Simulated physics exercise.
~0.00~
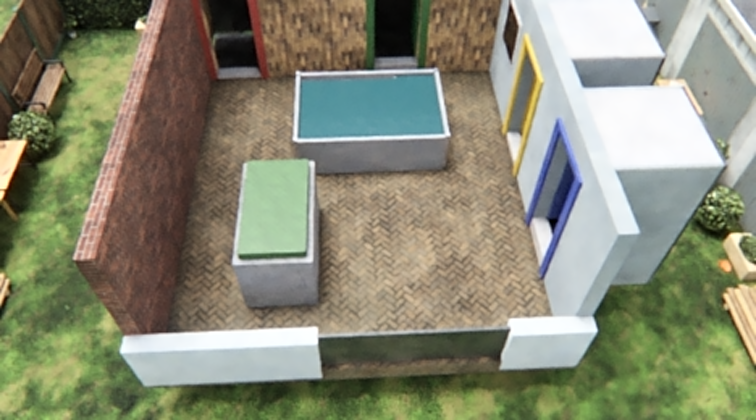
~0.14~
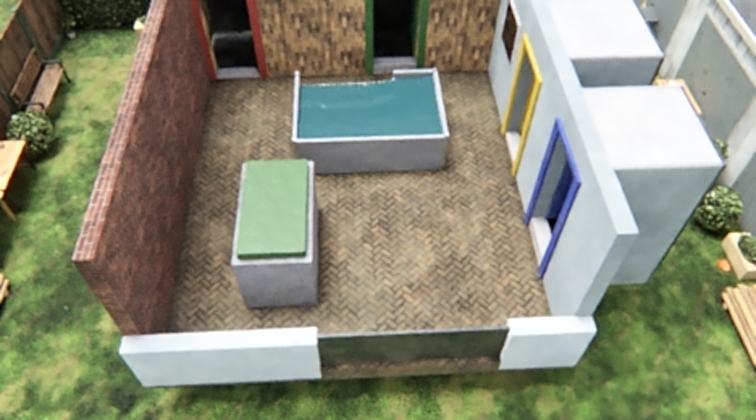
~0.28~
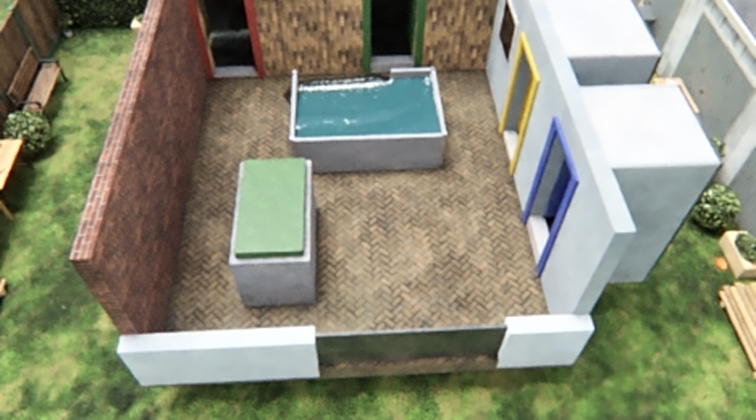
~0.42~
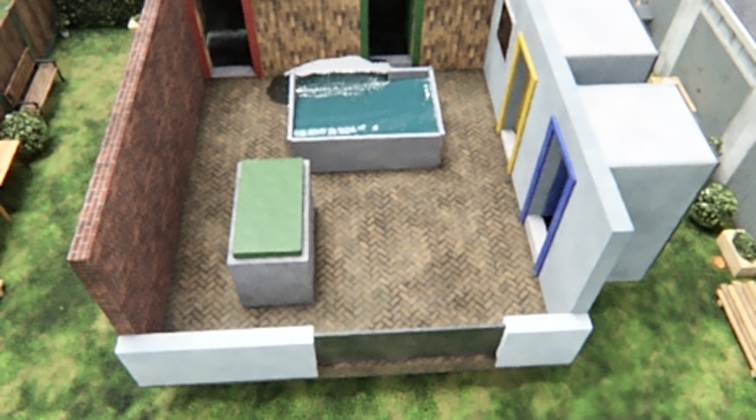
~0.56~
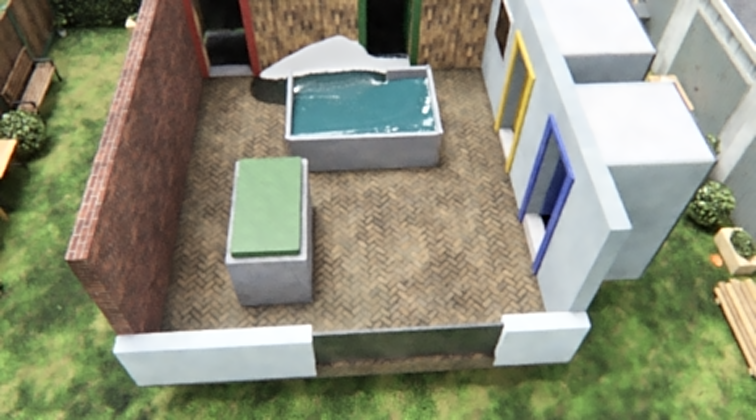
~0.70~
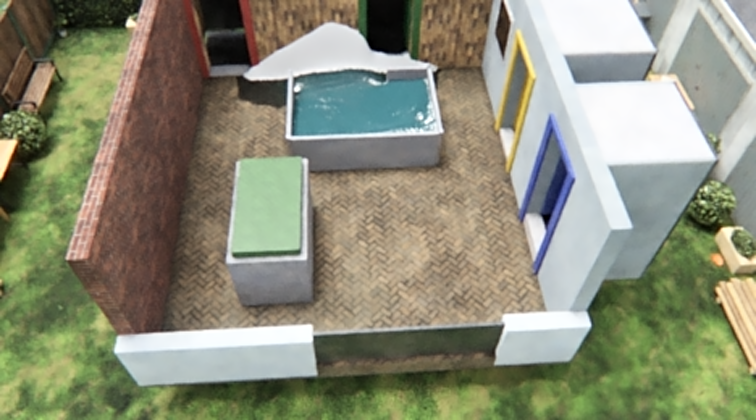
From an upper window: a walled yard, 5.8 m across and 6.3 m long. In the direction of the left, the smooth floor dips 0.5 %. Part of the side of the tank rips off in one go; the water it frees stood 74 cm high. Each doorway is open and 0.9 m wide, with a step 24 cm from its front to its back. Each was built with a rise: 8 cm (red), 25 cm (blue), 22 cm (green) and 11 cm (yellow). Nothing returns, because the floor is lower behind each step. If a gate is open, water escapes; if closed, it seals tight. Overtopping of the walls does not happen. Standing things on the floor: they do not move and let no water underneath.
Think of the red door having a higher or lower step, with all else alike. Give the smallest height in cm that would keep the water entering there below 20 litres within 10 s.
Roughly 32 cm.
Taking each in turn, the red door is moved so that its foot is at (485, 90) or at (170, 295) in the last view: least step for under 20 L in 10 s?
Minimums: About 26 cm and 13.0 cm.
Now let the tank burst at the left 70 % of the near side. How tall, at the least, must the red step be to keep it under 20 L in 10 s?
Estimate: Near 15 cm.
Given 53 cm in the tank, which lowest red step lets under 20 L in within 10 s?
Then around 22 centimetres.
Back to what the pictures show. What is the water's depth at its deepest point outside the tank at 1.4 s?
Max depth: About 57 cm.
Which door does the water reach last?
The blue one comes last.
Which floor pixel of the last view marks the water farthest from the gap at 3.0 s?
Pixel: About (160, 338).
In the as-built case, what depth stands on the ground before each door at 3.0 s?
In cm: Red 22, blue 3, green 24, yellow 9.
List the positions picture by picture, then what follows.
The tank at (370, 107) is whole and still, 74 cm deep; the red door at (231, 37) is dry, in the first picture.
Water pours out on the far side and has run 0.4 m, to a hidden place; about 9 cm deep outside, 74 cm at the back, in the second picture.
The front is at a hidden place, 0.8 m from the gap on the far side; 1.5 m2 of floor is wet, 74 cm left at the back, in the third picture.
Water pours out on the far side and has run 1.1 m, to (368, 61); about 17 cm deep outside, 69 cm at the back, in the fourth picture.
The gap is on the far side, the front 1.2 m out at (260, 76); the back of the tank holds 63 cm, in the fifth picture.
Water pours out on the far side and has run 1.5 m, to (438, 69); about 20 cm deep outside, 64 cm at the back; 0.2 m in a straight line remain to the red door at (223, 35), in the sixth picture.
After 1.4 s water covers 20 % of the floor, deepest (57 cm) near (336, 77); 15 cm at the red door, 1 litre in over its 8 cm step.
After 3.0 s water covers 55 % of the floor, deepest (32 cm) near (212, 87); 22 cm at the red door, 108 litres in over its 8 cm step.
After 10.0 s water covers 95 % of the floor, deepest (16 cm) near (340, 222); 9 cm at the red door, 262 litres in over its 8 cm step.
At the red door as built, the water arrived by 0.8 s and peaked near 26 cm at 2.0 s.
With a step of 27.5 cm, 35 litres would have come in within the 10 s; with 37 cm, 11 litres. So under 20 litres takes about 32 cm.
